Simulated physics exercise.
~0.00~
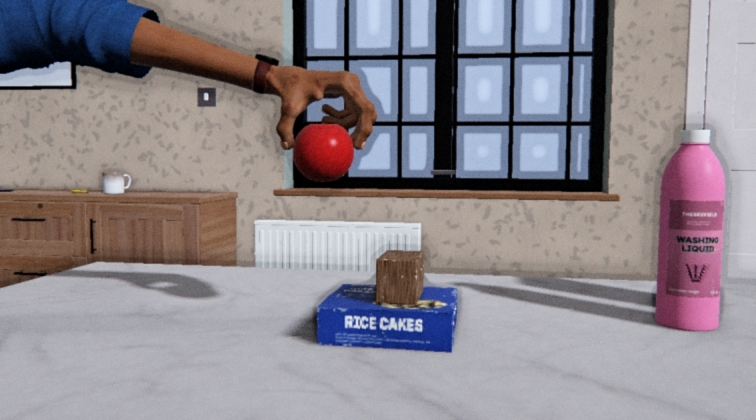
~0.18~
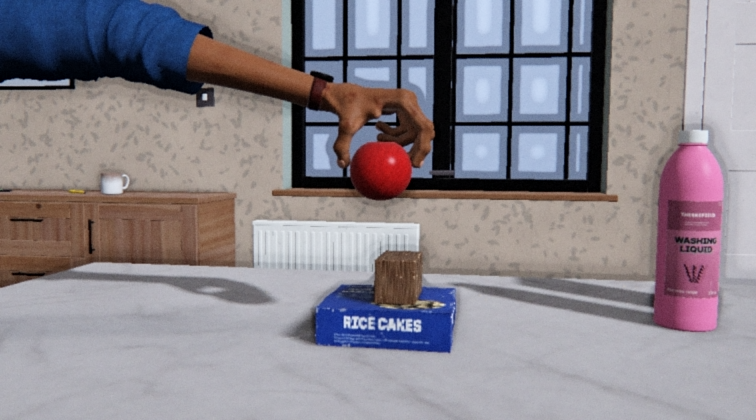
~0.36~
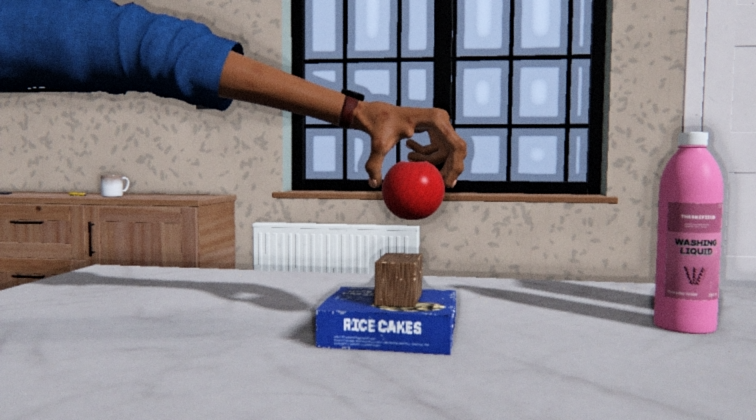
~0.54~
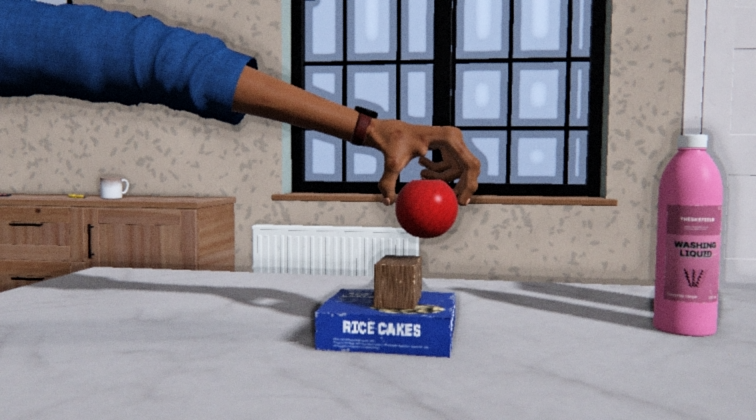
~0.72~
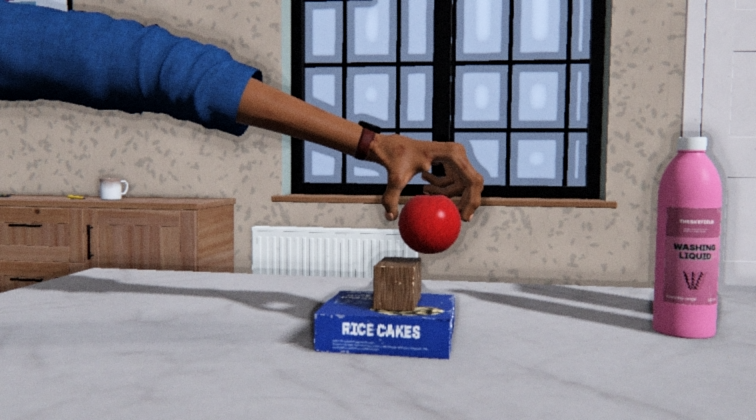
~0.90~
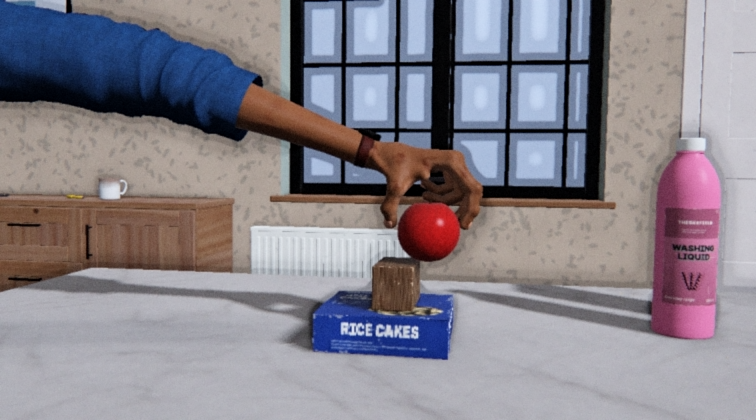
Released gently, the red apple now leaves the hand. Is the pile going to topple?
I predict a tumble.
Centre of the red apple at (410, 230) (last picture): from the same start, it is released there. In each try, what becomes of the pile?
Afterwards the pile remains stable.
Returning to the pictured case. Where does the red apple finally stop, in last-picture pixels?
Close to pixel (510, 317).
After 1.30 s, red apple now fallen.
After 1.90 s, nothing new.
In the end (4.0 s), fallen, red apple; the other 4 unmoved. At the end, from the last picture's camera, red apple near (510, 317). The pile gives way.
